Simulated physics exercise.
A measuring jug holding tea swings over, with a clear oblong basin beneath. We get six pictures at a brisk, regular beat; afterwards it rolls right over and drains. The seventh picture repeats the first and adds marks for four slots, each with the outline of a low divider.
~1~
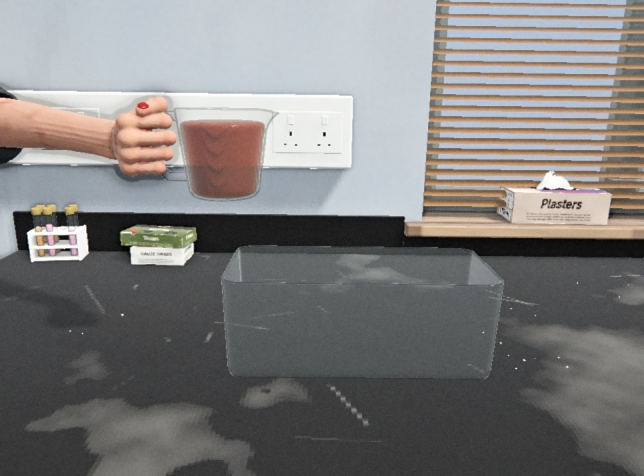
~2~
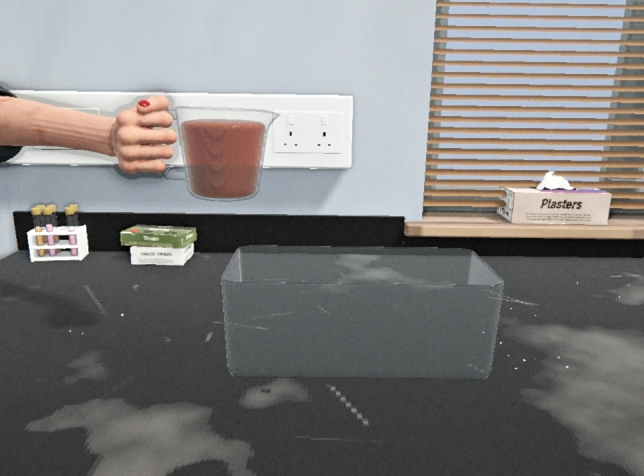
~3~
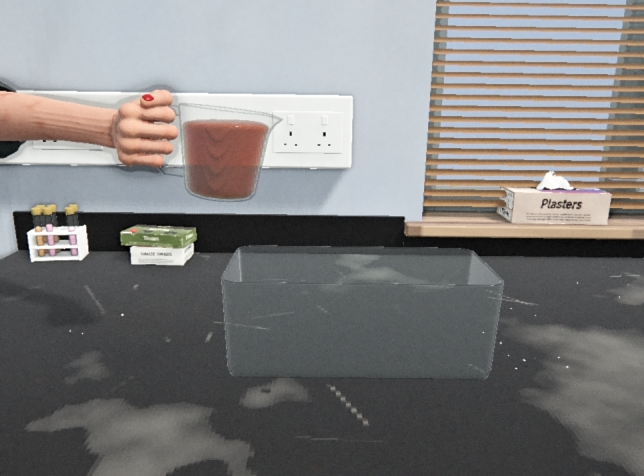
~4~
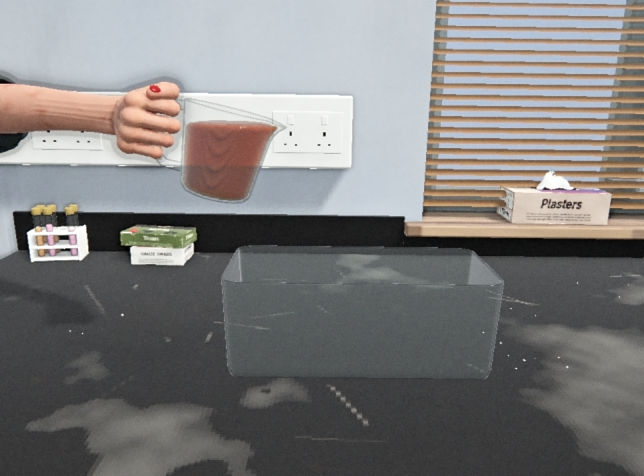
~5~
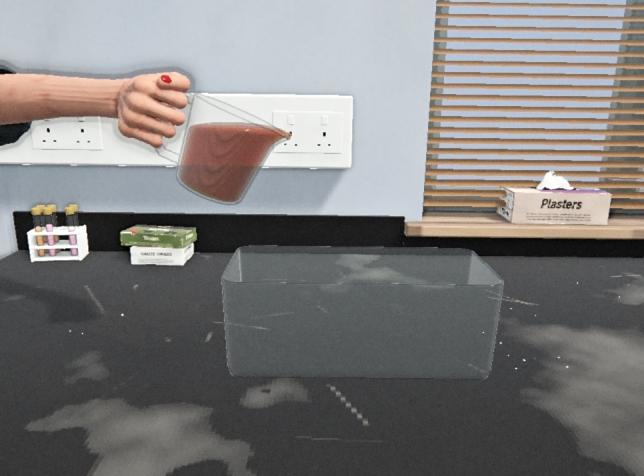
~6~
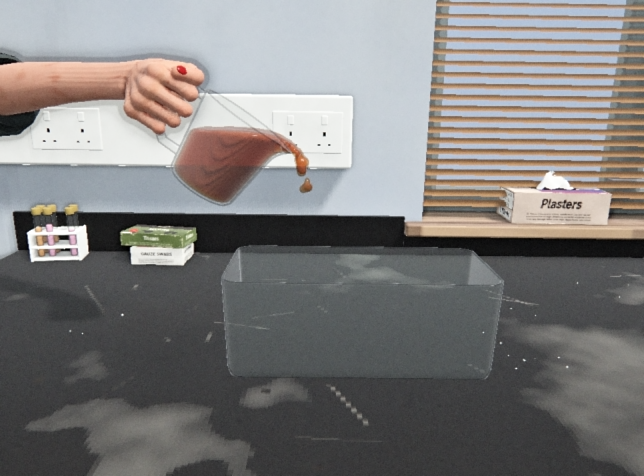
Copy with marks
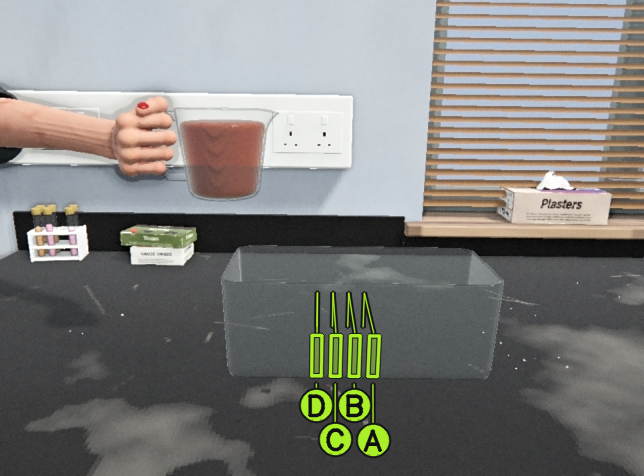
A hand with red nails tilting a clear measuring jug rightward above a clear oblong basin, brown tea starting to trickle over the lip.
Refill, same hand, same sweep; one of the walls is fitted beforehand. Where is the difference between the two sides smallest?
C beats the others.
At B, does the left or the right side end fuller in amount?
The left one.
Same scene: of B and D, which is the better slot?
That would be D.
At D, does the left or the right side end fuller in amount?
The right side.
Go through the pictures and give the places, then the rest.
In the first picture, upright, lip at (277, 112); basin from (228, 373) to (489, 376); nothing has left yet.
In the second picture, upright, lip at (279, 114); nothing has left yet.
In the third picture, tipped about 6°, lip at (281, 119); nothing has left yet.
In the fourth picture, tipped about 14°, lip at (285, 127); nothing has left yet.
In the fifth picture, tipped about 23°, lip at (289, 138); tea is over the lip, down to (289, 138).
In the sixth picture, tipped about 35°, lip at (290, 152); tea is over the lip, down to (302, 190).
On the marked copy, A at (372, 384); B at (354, 383); C at (335, 383); D at (316, 383).
If A is chosen, about 96 % ends left of the wall and 3 % right of it.
If B is chosen, about 87 % ends left of the wall and 10 % right of it.
If C is chosen, about 53 % ends left of the wall and 46 % right of it.
If D is chosen, about 24 % ends left of the wall and 75 % right of it.
